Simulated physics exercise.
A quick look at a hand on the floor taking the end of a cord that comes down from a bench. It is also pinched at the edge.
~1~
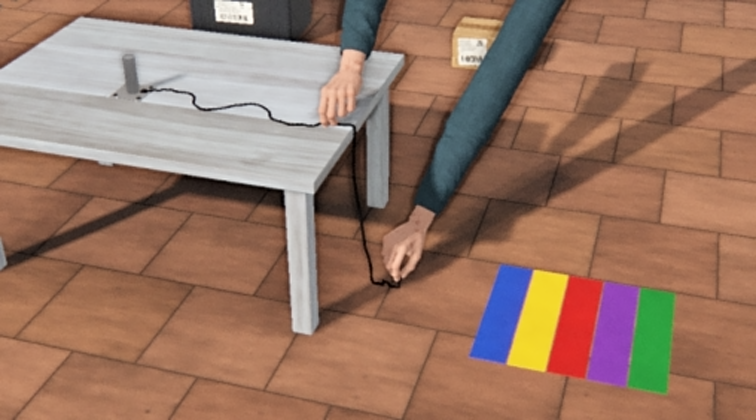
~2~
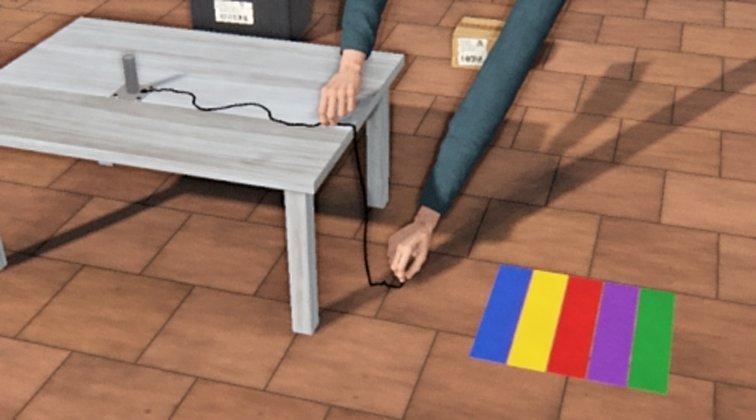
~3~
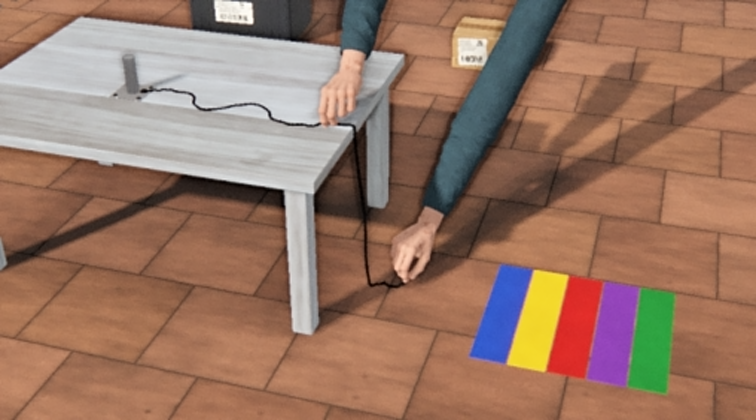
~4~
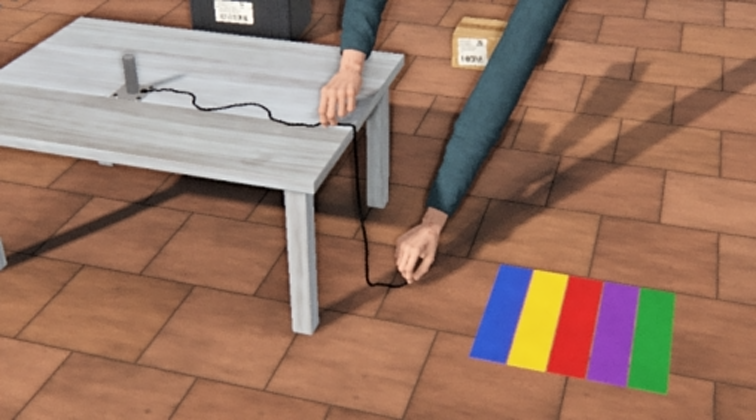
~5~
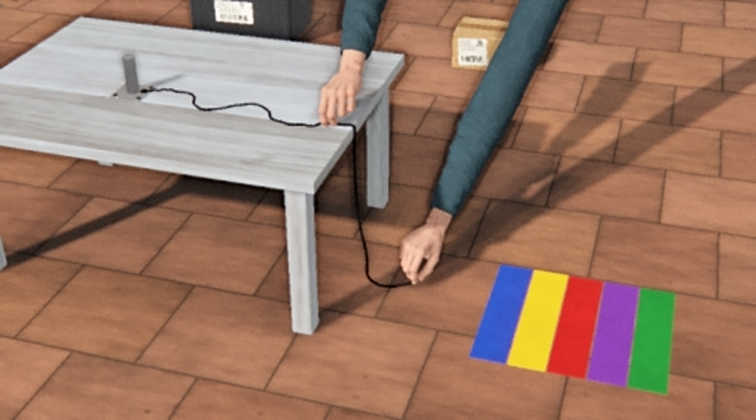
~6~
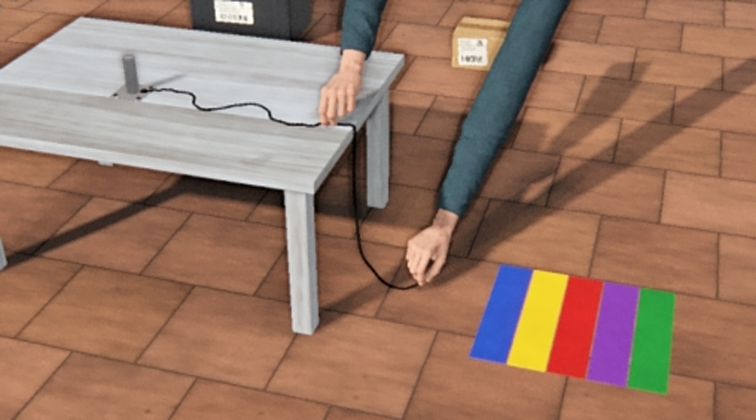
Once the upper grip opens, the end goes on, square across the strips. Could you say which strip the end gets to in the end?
It gets to the red strip.
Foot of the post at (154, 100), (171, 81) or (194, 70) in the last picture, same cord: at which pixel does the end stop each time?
Taking the tries in turn, you get (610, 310), (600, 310) and (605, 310).
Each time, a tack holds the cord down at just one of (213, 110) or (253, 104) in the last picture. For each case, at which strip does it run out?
The first attempt gives yellow; the other gives yellow.
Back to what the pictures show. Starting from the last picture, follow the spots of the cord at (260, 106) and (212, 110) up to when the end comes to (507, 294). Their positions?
You'll find them at (283, 115) and (238, 107).
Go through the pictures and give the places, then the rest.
The first picture shows end (400, 276); blue (493, 342); yellow (531, 349); red (570, 356); purple (609, 363); green (650, 371).
The second picture shows end (405, 277); cord through (175, 91) (221, 109) (276, 121) (352, 128) (365, 200) (367, 266).
The third picture shows end (409, 277).
The fourth picture shows end (413, 278); cord through (175, 91) (221, 109) (276, 121) (352, 128) (359, 200) (367, 266).
The fifth picture shows end (418, 279).
The sixth picture shows end (424, 280); cord through (175, 91) (221, 109) (276, 121) (352, 128) (355, 199) (368, 265).
A little later, end near (507, 294); over blue.
Next, end near (549, 302); over yellow.
When it is tight, end near (573, 306); over red. It gets as far as the red strip.
